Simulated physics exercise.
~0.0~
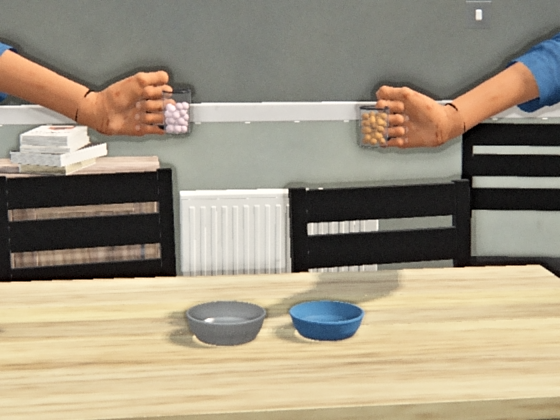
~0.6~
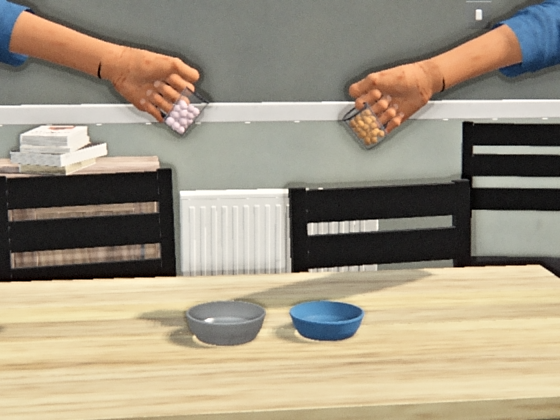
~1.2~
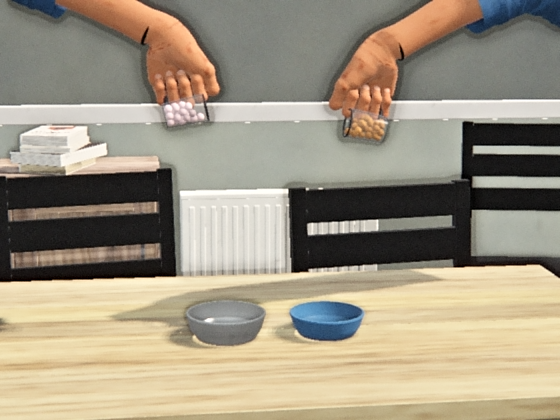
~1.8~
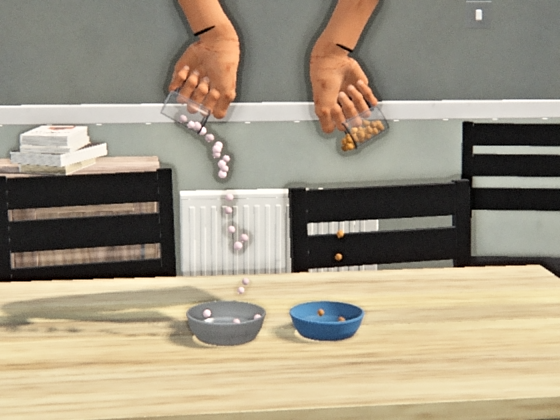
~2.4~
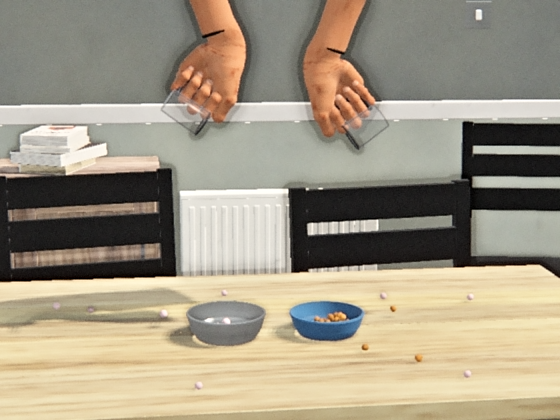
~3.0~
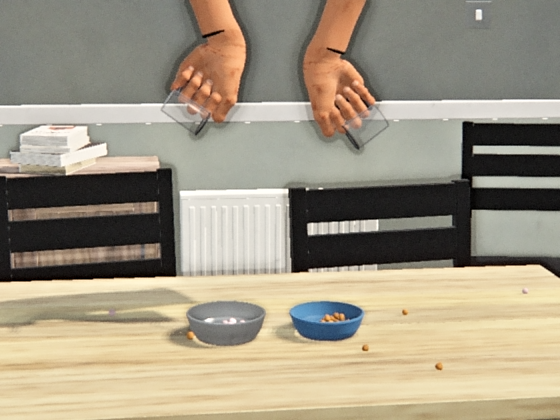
Two hands tip small cups over gray and blue bowls, and some pieces scatter outside.
